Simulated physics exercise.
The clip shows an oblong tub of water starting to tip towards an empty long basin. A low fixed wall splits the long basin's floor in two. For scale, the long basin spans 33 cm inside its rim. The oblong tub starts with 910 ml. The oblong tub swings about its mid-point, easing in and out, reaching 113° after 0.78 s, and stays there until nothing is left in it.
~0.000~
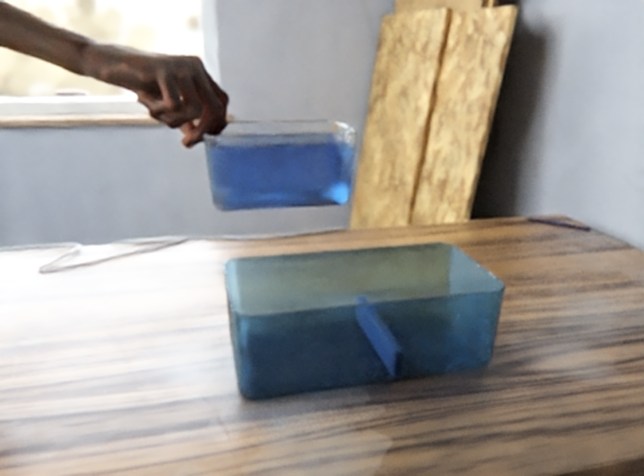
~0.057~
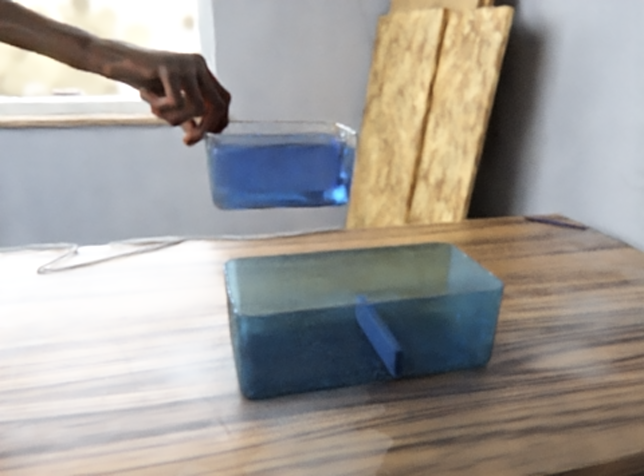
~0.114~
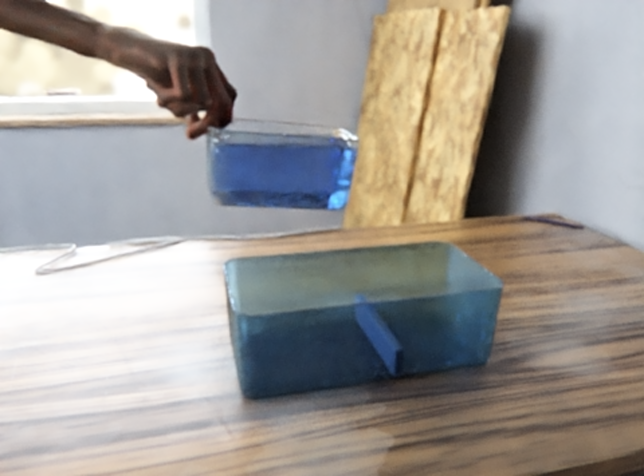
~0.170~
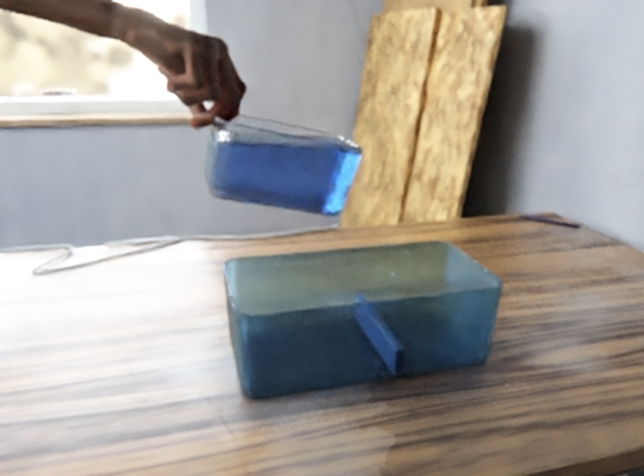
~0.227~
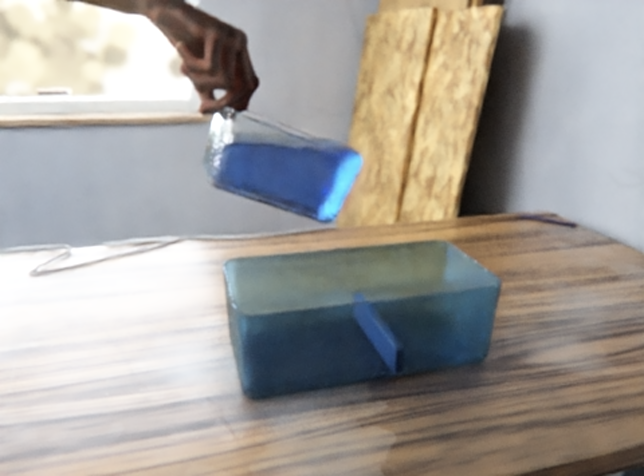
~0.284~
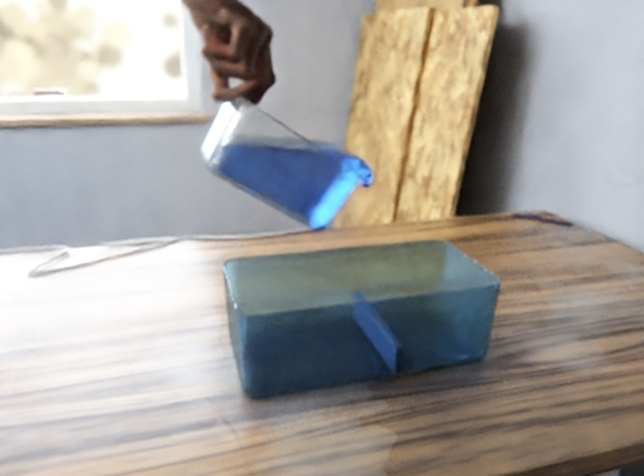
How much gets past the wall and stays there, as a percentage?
About 53 per cent.
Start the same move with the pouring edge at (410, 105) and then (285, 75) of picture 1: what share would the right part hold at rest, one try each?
In turn about 70 and 15 per cent.
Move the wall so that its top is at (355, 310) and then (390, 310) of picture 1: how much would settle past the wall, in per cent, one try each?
First 75, then 40 per cent.
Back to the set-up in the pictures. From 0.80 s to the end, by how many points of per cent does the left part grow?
Near 10 in a hundred.
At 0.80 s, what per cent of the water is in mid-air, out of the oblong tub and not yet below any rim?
About 10 per cent.
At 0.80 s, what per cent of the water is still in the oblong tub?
About 2 per cent.
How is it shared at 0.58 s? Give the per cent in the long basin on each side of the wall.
Left about 5, right about 44.
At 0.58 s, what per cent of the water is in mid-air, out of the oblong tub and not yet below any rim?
Near 36 in a hundred.
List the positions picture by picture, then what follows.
In the first frame, tilt 0°; pouring edge (347, 128); surface from (207, 140) to (343, 136); the long basin's rim runs from (228, 287) to (476, 264); the wall's top is at (378, 322).
In the second frame, tilt 1°; pouring edge (347, 130); surface from (207, 140) to (344, 138).
In the third frame, tilt 6°; pouring edge (349, 136); surface from (210, 138) to (345, 140).
In the fourth frame, tilt 13°; pouring edge (351, 144); surface from (212, 138) to (348, 142).
In the fifth frame, tilt 22°; pouring edge (352, 156); surface from (213, 142) to (349, 150); 2 per cent is over the edge.
In the sixth frame, tilt 33°; pouring edge (350, 170); surface from (212, 142) to (344, 158); 8 per cent is over the edge.
By 0.58 s the tilt is 96° and 16 per cent is still to pour, 5 is left of the wall and 44 right of it.
By 0.80 s the tilt is 113° and 2 per cent is still to pour, 33 is left of the wall and 54 right of it.
By 1.03 s the tilt is 113° and 0 per cent is still to pour, 40 is left of the wall and 57 right of it.
By 1.28 s the tilt is 113° and 0 per cent is still to pour, 44 is left of the wall and 53 right of it.
At rest 44 per cent lies left of the wall, 53 right of it and 3 outside.
